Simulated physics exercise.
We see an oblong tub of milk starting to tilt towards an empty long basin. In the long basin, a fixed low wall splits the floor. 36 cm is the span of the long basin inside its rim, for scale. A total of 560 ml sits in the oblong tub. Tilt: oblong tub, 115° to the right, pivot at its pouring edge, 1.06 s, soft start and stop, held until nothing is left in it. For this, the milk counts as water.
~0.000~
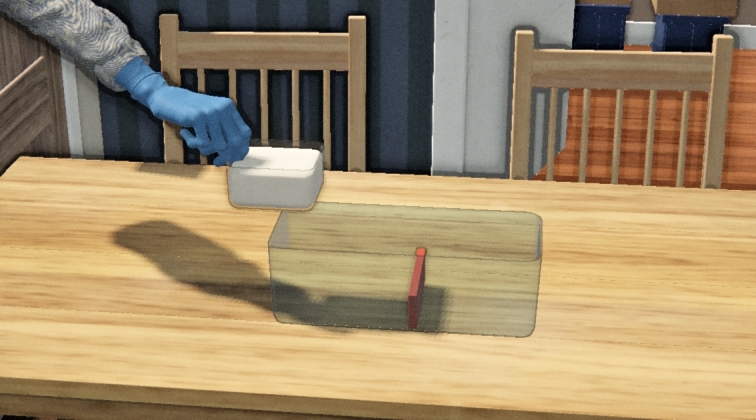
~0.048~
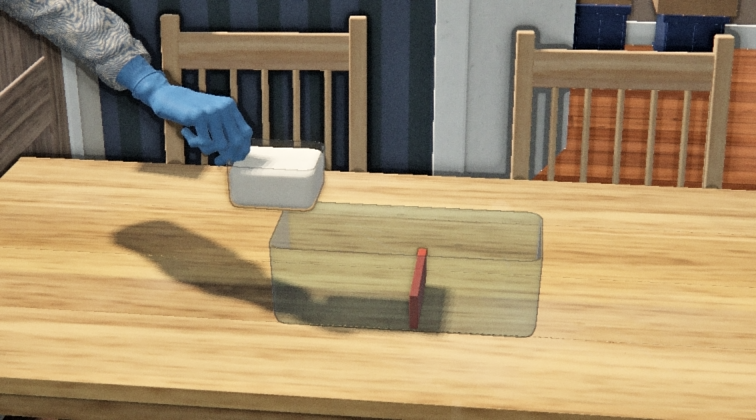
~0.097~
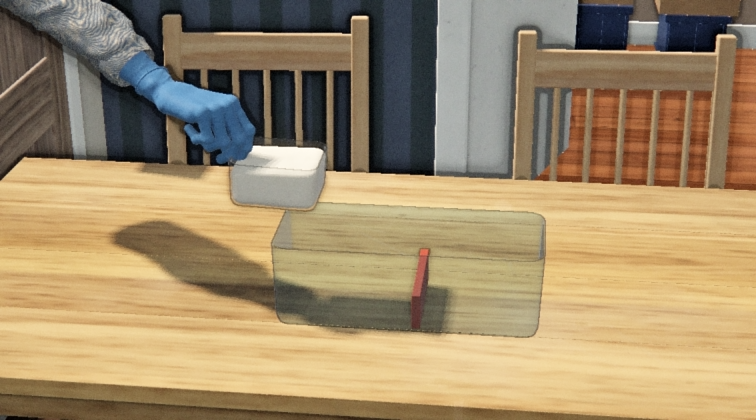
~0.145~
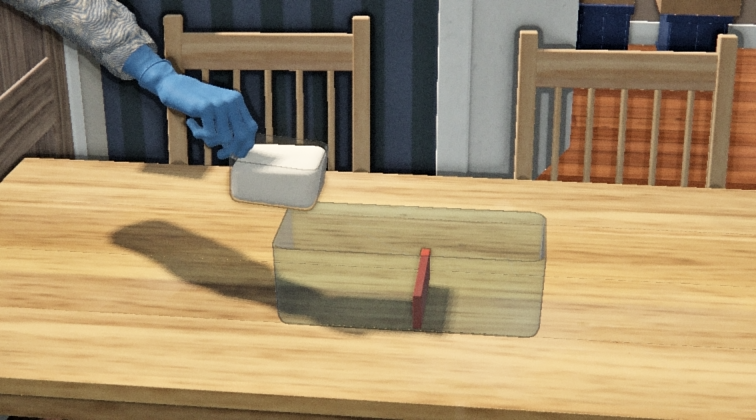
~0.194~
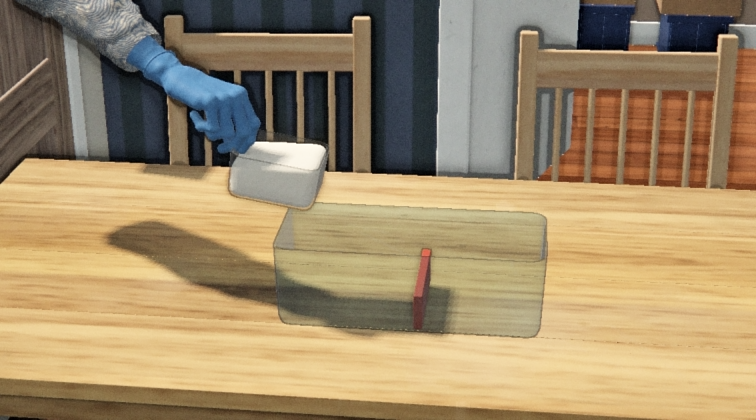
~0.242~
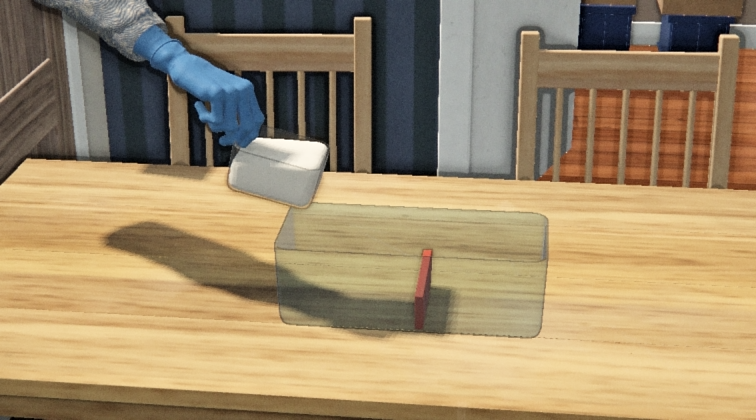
A small tub of milk, held by a blue-gloved hand above a wooden table, hangs nearly level at first, then tilts slightly to the right beside a long, empty, see-through basin with a low red wall inside.
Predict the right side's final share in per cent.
The right side finishes with roughly 3 per cent.
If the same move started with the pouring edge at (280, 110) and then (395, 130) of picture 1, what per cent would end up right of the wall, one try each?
It comes to 5 per cent, and then 95 per cent.
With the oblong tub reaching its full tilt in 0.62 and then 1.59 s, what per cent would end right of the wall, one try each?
It comes to 10 per cent, and then 0 per cent.
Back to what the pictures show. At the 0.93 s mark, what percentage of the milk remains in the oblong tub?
3 %.
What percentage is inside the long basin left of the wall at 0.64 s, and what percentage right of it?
Left roughly 20, right roughly 0.
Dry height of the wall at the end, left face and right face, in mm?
It's around 32 mm on the left side and around 50 mm on the right side.
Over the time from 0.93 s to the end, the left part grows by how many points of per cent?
That works out to roughly 8 per cent of the whole.
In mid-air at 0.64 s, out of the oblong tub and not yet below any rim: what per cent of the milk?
It comes to about 42 percent.
Then, 0.64 s in, the tilt is 75° and 39 per cent is still to pour, 19 is left of the wall and 0 right of it.
Then, 0.93 s in, the tilt is 111° and 3 per cent is still to pour, 87 is left of the wall and 2 right of it.
Then, 1.23 s in, the tilt is 115° and 0 per cent is still to pour, 95 is left of the wall and 2 right of it.
Then, 1.56 s in, the tilt is 115° and 0 per cent is still to pour, 95 is left of the wall and 3 right of it.
Finally, 95 per cent lies left of the wall, 3 right of it and 2 outside.
